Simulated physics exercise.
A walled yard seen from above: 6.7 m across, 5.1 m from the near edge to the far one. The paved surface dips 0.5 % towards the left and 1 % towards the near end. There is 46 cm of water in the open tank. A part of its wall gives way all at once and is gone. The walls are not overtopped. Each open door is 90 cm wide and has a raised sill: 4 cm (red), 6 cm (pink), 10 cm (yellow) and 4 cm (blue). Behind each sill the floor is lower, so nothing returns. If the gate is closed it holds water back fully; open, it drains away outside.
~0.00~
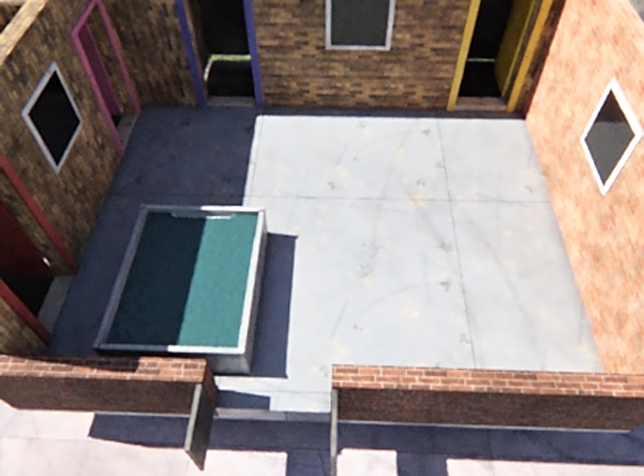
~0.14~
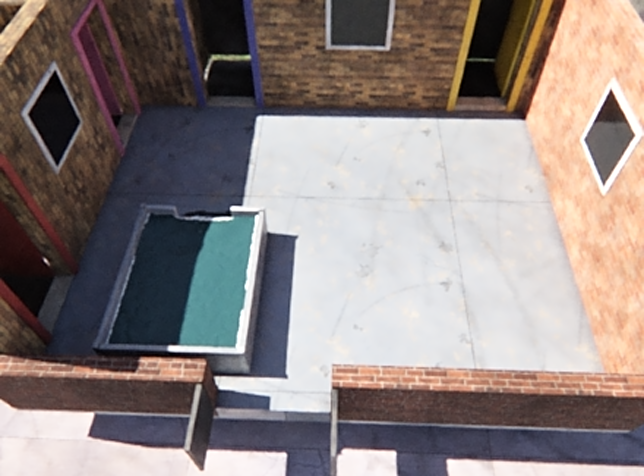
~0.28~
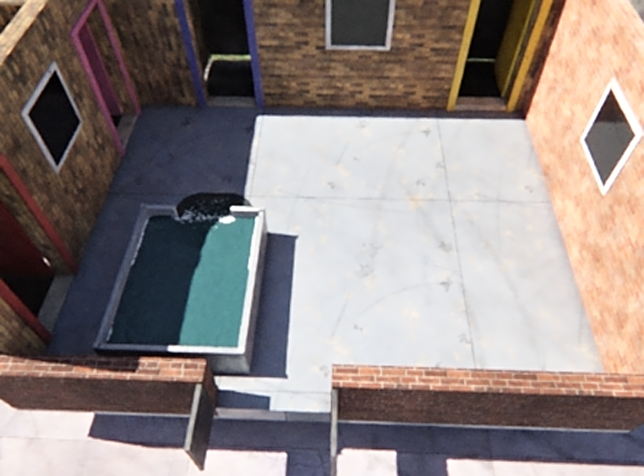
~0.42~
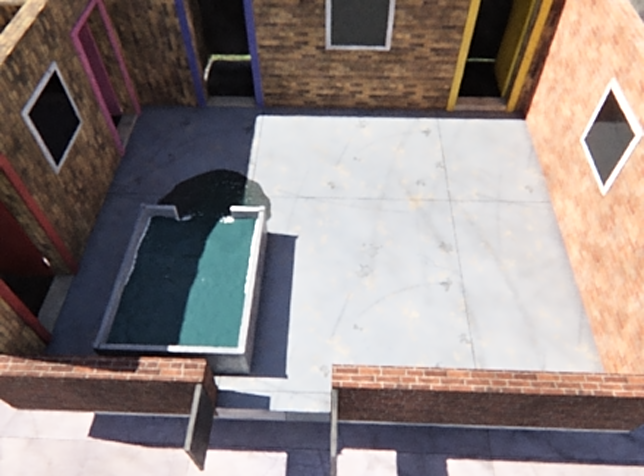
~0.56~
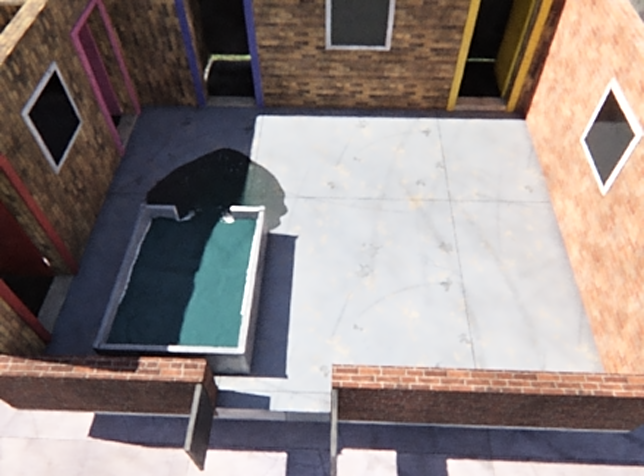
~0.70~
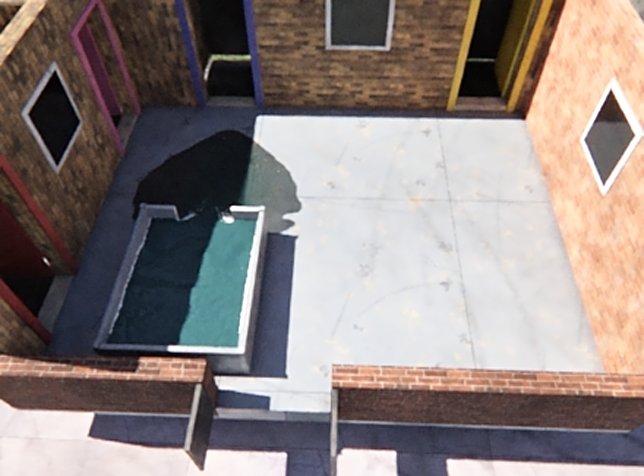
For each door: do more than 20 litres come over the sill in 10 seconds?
The water let in: At the red door it does not reach the limit; at the pink door it exceeds the limit; at the yellow door it keeps below the limit; at the blue door it goes over the limit.
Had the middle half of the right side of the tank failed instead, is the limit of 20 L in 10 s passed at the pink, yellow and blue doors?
Against that limit: Pink under, yellow under, blue below.
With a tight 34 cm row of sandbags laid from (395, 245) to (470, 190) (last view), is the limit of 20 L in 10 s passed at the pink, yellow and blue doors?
Against that limit: Pink over, yellow under, blue above.
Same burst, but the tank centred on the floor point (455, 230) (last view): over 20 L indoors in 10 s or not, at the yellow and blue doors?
Against that limit: Yellow over, blue below.
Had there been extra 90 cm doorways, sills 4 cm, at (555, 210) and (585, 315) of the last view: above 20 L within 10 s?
In that order: Under, below.
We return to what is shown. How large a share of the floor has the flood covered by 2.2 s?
About 30 per cent.
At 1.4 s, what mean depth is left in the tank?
Roughly 35 cm on average.
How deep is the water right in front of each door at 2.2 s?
In cm: Red 0, pink 11, yellow 0, blue 11.
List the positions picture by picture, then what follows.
In the first picture, the open tank at (189, 275) is whole and still, 46 cm deep.
In the second picture, water pours out on the open tank's far side and has run 0.5 m, to a hidden place; typically 7 cm deep outside, 46 cm at the open tank's back.
In the third picture, water pours out on the open tank's far side and has run 0.7 m, to (201, 197); typically 7 cm deep outside, 46 cm at the open tank's back.
In the fourth picture, water pours out on the open tank's far side and has run 1.2 m, to (214, 174); typically 5 cm deep outside, 46 cm at the open tank's back.
In the fifth picture, water pours out on the open tank's far side and has run 1.7 m, to (223, 153); typically 4 cm deep outside, 46 cm at the open tank's back.
In the sixth picture, the front is at (227, 136), 2.1 m from the gap on the open tank's far side; 2.8 m2 of floor is under water; 46 cm left at the back of the open tank.
After 1.4 s water covers 25 % of the floor and is deepest (26 cm) near (206, 228); red door not reached, pink door not reached, yellow door not reached, blue door 7 cm at the sill, 8 L in.
After 2.2 s water covers 30 % of the floor and is deepest (23 cm) near (206, 228); red door not reached, pink door 11 cm at the sill, 1 L in, yellow door not reached, blue door 11 cm at the sill, 46 L in.
After 3.5 s water covers 35 % of the floor and is deepest (16 cm) near (206, 228); red door not reached, pink door 12 cm at the sill, 25 L in, yellow door 2 cm at the sill, 0 L in, blue door 13 cm at the sill, 111 L in.
After 6.0 s water covers 55 % of the floor and is deepest (10 cm) near (206, 228); red door 2 cm at the sill, 0 L in, pink door 9 cm at the sill, 43 L in, yellow door 3 cm at the sill, 0 L in, blue door 9 cm at the sill, 166 L in.
After 10.0 s water covers 80 % of the floor and is deepest (10 cm) near (34, 381); red door 4 cm at the sill, 1 L in, pink door 6 cm at the sill, 54 L in, yellow door 3 cm at the sill, 0 L in, blue door 5 cm at the sill, 190 L in.
